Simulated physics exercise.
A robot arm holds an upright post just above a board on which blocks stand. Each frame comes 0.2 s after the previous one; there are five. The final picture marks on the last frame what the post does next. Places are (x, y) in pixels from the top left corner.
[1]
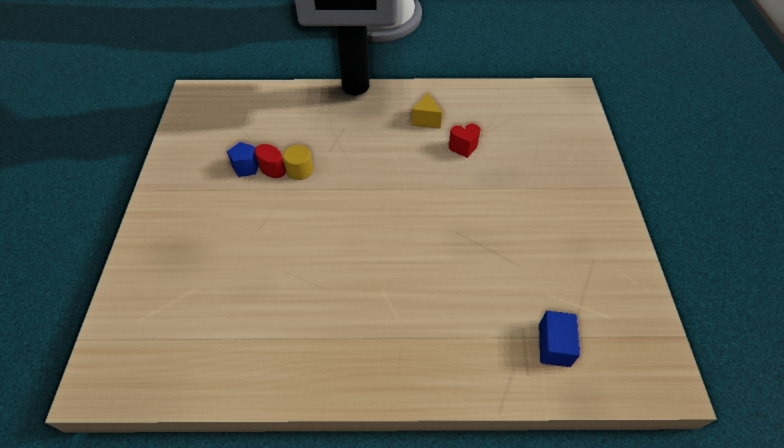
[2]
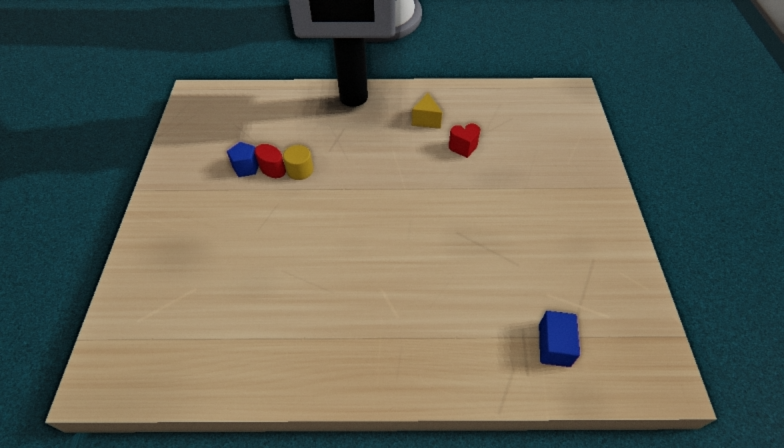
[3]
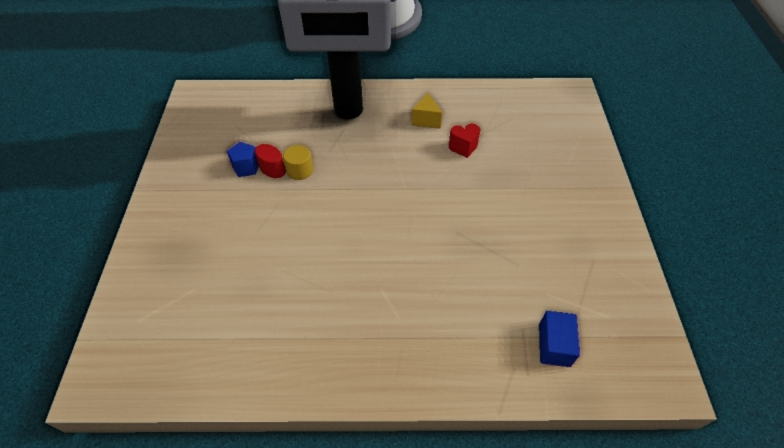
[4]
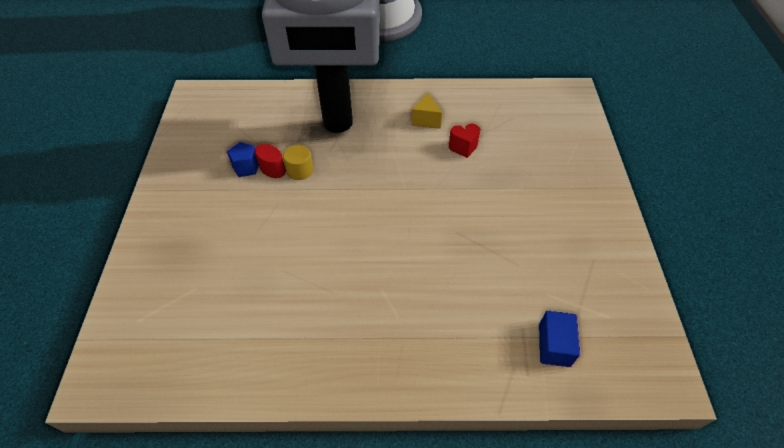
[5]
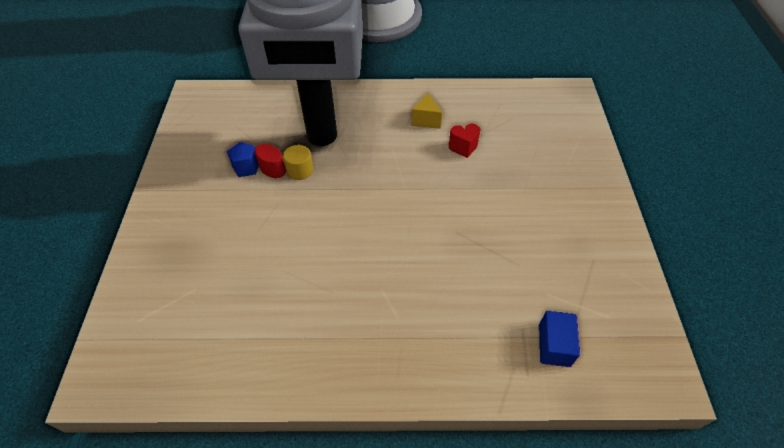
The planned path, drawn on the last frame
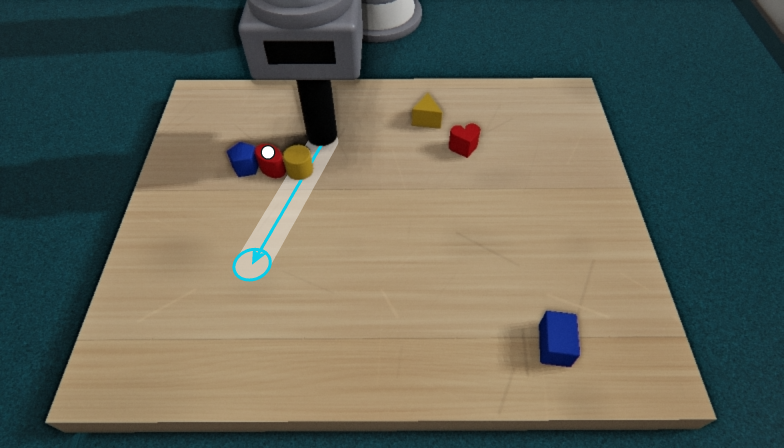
A pale wooden board lies on a dark teal surface, seen from above and in front by a still camera. A blue five-sided block, a red rounded block and a yellow round one sit together at upper left, with a yellow triangle and red heart right of centre and a blue block lower right. A robot arm's black post moves from the far edge toward the viewer and left, nearing the yellow round block, while the blocks stay still.
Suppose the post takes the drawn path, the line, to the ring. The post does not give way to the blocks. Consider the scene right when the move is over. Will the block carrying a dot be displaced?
No, I don't think so.
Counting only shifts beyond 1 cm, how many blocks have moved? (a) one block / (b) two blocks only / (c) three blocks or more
a
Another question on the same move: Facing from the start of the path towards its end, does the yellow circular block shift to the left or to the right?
Side: Right.
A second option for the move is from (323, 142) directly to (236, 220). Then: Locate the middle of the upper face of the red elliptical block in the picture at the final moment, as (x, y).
It ends at (237, 167).
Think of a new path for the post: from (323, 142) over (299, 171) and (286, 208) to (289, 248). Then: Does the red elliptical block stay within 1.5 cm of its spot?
Short answer: Yes.
The drawn path runs from (323, 142) directly to (252, 264); the dot is on the red elliptical block.
The first path, step by step. One third of the way, post at (301, 172); yellow circular block at (276, 179).
Two thirds of the way, post at (277, 213); yellow circular block at (241, 207).
At the end, post at (250, 259); red elliptical block not moved; yellow circular block at (234, 212).
